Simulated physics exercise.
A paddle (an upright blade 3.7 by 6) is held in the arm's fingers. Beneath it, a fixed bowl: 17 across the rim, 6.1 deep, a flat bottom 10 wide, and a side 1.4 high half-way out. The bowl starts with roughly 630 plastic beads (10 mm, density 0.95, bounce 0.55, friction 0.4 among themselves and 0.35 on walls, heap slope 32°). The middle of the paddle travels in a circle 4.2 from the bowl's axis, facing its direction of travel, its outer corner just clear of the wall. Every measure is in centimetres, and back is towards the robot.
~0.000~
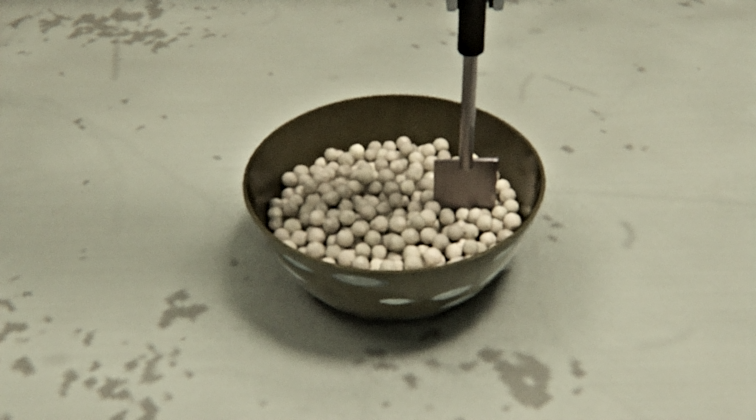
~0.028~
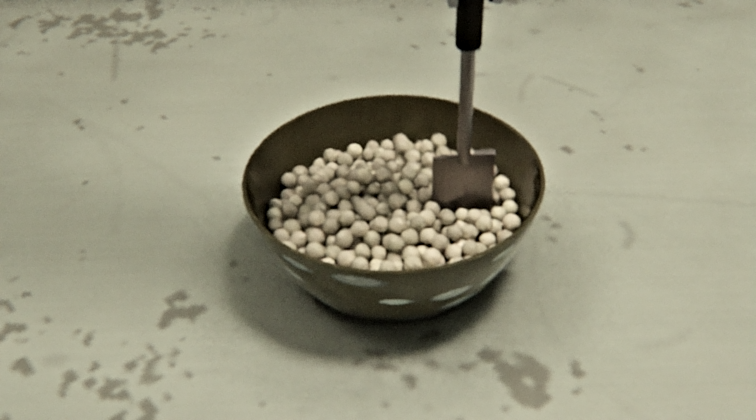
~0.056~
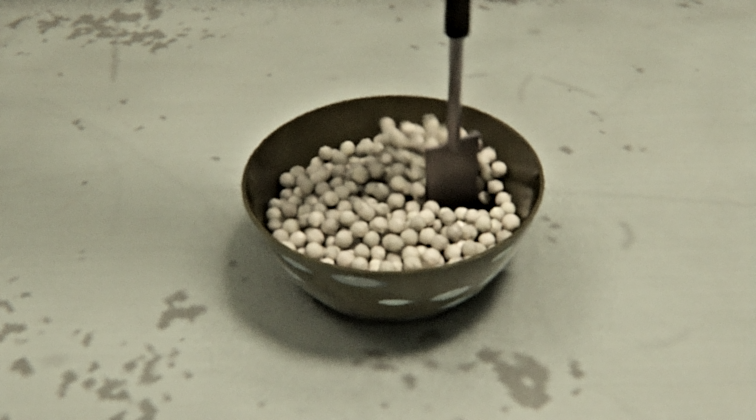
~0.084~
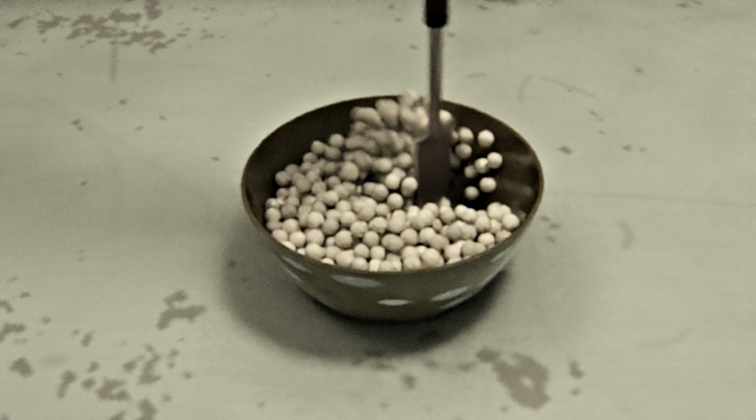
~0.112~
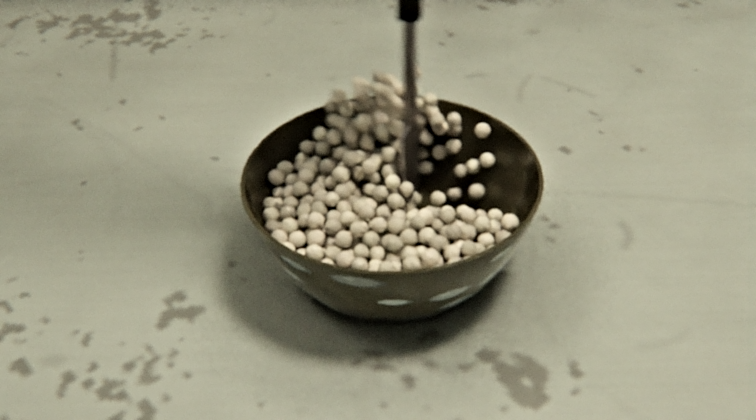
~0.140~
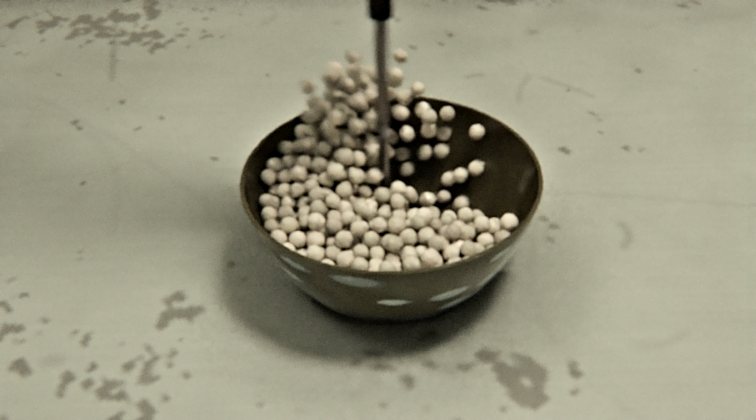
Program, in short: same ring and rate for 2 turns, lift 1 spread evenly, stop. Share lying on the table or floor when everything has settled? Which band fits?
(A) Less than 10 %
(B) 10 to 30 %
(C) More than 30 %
The answer is C.
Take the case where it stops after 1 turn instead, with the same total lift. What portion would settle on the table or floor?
Roughly 25 percent would end up there.
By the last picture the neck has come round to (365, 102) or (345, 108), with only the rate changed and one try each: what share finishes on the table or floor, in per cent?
Roughly 45 and 55 percent, in that order.
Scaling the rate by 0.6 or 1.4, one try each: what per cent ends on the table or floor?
I'd expect about 20 per cent, then about 55 per cent.
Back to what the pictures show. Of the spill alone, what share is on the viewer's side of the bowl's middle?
60 per cent, roughly.
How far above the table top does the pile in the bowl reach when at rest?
Around 6.0 cm above the table.
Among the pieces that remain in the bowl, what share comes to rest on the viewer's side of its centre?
I'd say around 40 per cent.
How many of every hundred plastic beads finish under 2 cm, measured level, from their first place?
Around 5 in a hundred, roughly.
After 0.45 s, 339° round, highest piece 9 above the table; 491 in the bowl, 109 on the table or floor, 31 in flight or on the tool.
After 0.76 s, 222° round, highest piece 8 above the table; 418 in the bowl, 195 on the table or floor, 18 in flight or on the tool.
After 1.11 s, 0° round, highest piece 6 above the table; 389 in the bowl, 242 on the table or floor.
After 1.81 s, 0° round, highest piece 6 above the table; 389 in the bowl, 242 on the table or floor.
In the end, 389 in the bowl, 242 on the table or floor. That is 38 % on the table or floor.
